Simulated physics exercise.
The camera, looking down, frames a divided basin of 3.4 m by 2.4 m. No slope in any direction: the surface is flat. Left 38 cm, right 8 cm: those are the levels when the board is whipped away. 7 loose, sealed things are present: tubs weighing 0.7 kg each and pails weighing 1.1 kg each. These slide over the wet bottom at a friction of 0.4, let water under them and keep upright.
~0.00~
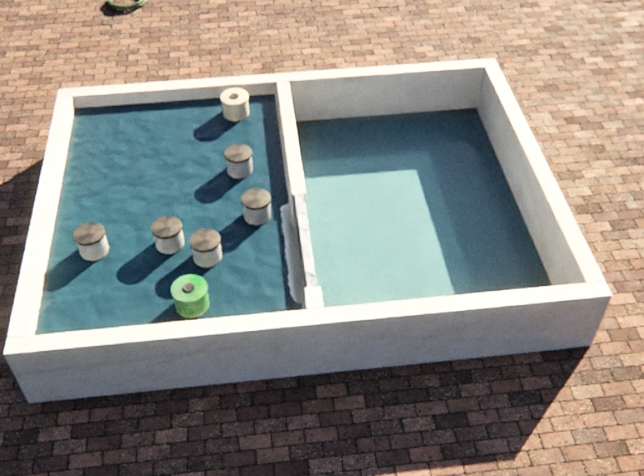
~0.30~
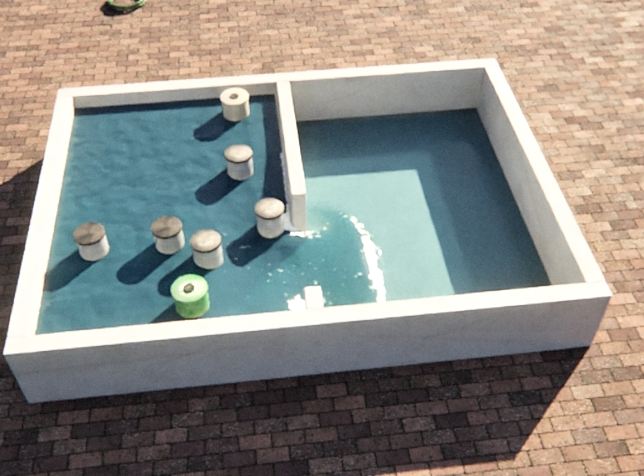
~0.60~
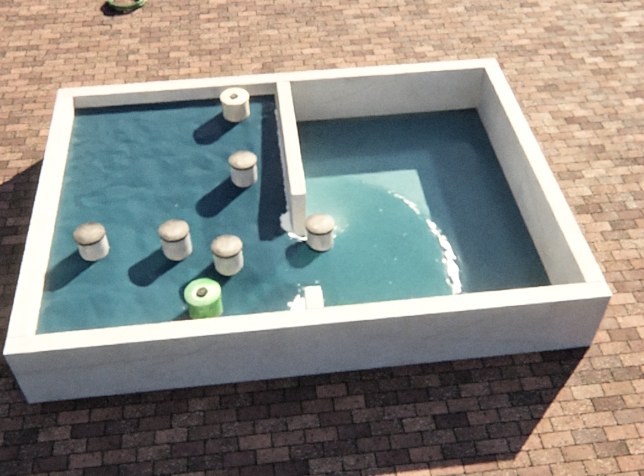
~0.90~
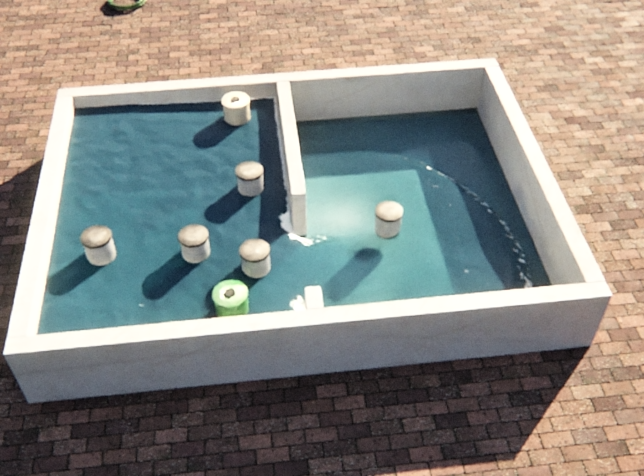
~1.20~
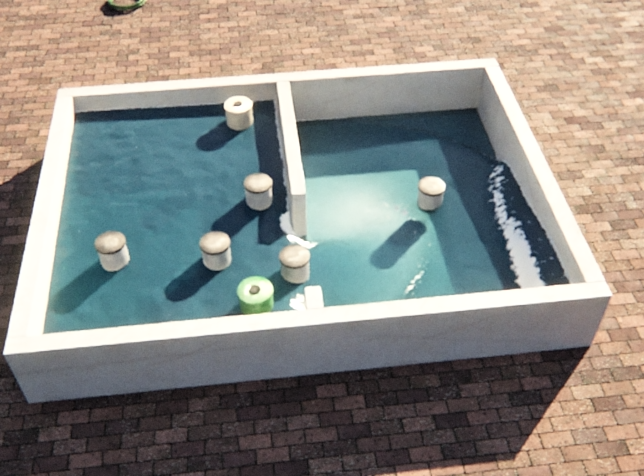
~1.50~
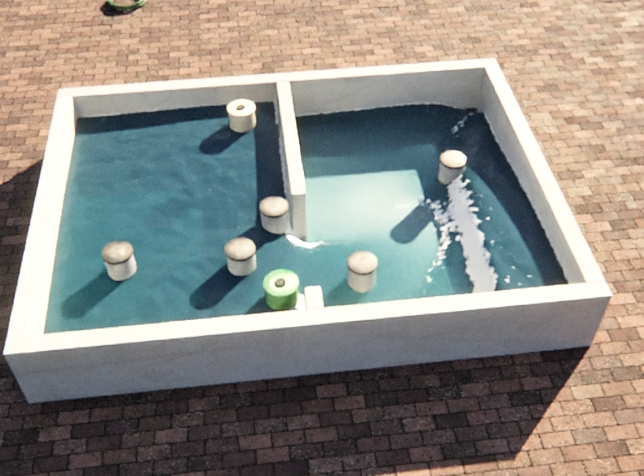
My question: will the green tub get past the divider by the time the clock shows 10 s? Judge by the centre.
By then the green tub is on the far side.
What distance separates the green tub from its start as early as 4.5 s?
I'd put it at around 250 cm.
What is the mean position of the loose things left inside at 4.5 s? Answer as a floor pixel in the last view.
(364, 208).
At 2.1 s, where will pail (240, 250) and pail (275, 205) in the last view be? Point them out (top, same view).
Around (307, 259) and (420, 207).
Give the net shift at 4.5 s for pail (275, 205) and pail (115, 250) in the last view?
In turn: 80 cm, 40 cm.
After 2.1 s the green tub is near (404, 282), 1.4 m from its start, afloat; 4 of 7 are over the mark; 7 afloat.
After 4.5 s the green tub is near (491, 146), 2.6 m from its start, afloat; 5 of 7 are over the mark; 7 afloat.
After 7.0 s the green tub is near (338, 185), 1.5 m from its start, afloat; 5 of 7 are over the mark; 7 afloat.
After 10.0 s the green tub is near (516, 248), 2.1 m from its start, afloat; 5 of 7 are over the mark; 7 afloat.
